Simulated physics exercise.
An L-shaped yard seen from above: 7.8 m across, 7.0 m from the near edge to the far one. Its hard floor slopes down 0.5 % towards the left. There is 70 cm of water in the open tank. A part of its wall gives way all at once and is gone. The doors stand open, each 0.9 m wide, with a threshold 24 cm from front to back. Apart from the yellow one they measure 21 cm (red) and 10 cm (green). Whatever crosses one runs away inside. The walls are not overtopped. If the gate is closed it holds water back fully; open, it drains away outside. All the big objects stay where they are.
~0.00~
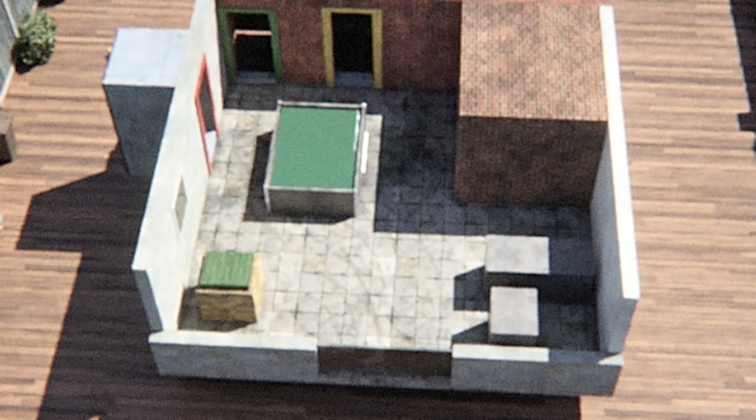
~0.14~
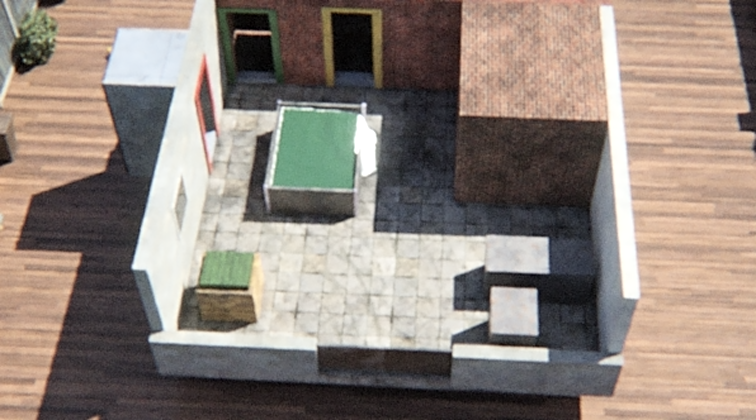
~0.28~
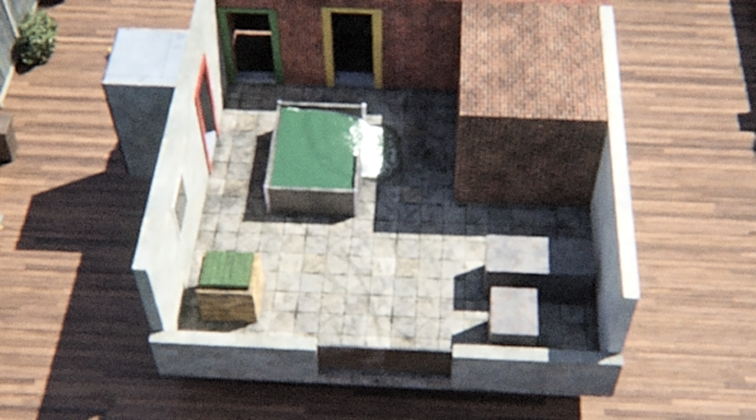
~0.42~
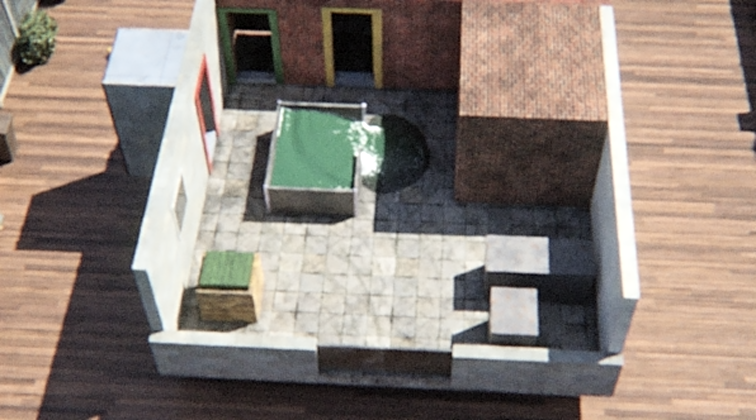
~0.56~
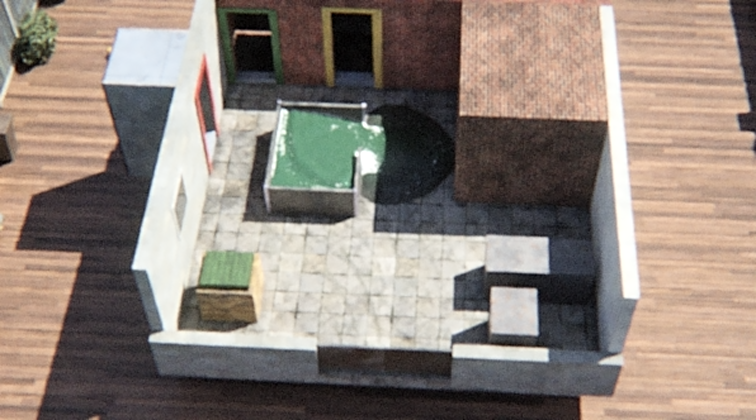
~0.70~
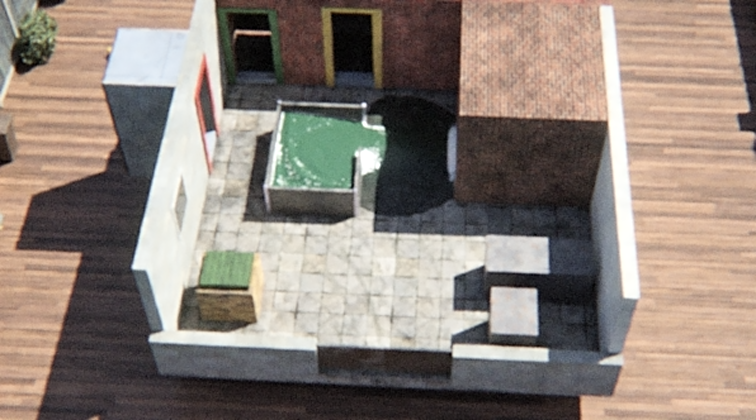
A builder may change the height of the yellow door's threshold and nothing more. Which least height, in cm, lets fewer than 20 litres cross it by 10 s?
Close to 6.5 cm is just enough.
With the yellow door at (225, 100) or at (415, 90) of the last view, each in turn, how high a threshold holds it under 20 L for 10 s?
Roughly 17 and 23 cm.
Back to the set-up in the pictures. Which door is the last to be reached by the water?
Last comes the red one.
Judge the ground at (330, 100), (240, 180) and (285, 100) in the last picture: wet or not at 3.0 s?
In that order: Wet, not reached, flooded.
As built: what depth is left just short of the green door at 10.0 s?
Roughly 9.5 cm deep.
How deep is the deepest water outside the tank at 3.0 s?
Roughly 30 cm.
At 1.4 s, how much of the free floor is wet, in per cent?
Some 15 per cent of it.
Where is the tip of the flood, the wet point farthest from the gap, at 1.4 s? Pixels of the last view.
Near (489, 242).
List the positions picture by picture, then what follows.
The first picture shows still water, 70 cm deep, in the open tank at (317, 148); the yellow door at (353, 53) is dry.
In the second picture, the gap is at (361, 143), the front 0.3 m out at (376, 169); the back of the open tank holds 70 cm.
In the third picture, the front is at (399, 164), 0.8 m from the gap at (361, 145); 0.9 m2 of floor is wet, 70 cm left at the back.
In the fourth picture, the gap is at (361, 146), the front 1.4 m out at (425, 165); the back of the open tank holds 69 cm.
In the fifth picture, the gap is at (361, 146), the front 2.0 m out at (455, 161); the back of the open tank holds 63 cm.
In the sixth picture, water pours out at (361, 145) and has run 2.0 m, to (456, 121); about 5 cm deep outside, 58 cm at the back; the yellow door at (353, 53), 1.9 m from the gap, is still 0.8 m from the nearest water.
After 1.4 s water covers 15 % of the floor, deepest (52 cm) near (456, 94); it has not reached the yellow door.
After 3.0 s water covers 45 % of the floor, deepest (30 cm) near (456, 94); 10 cm at the yellow door, 0 litres in over its 19 cm threshold.
After 10.0 s water covers 95 % of the floor, deepest (14 cm) near (271, 360); 5 cm at the yellow door, 0 litres in over its 19 cm threshold.
At the yellow door as built, the water arrived by 2.2 s and peaked near 11 cm at 2.6 s.
With a threshold of 5 cm, 35 litres would have come in within the 10 s; with 7 cm, 14 litres. So under 20 litres takes about 6.5 cm.
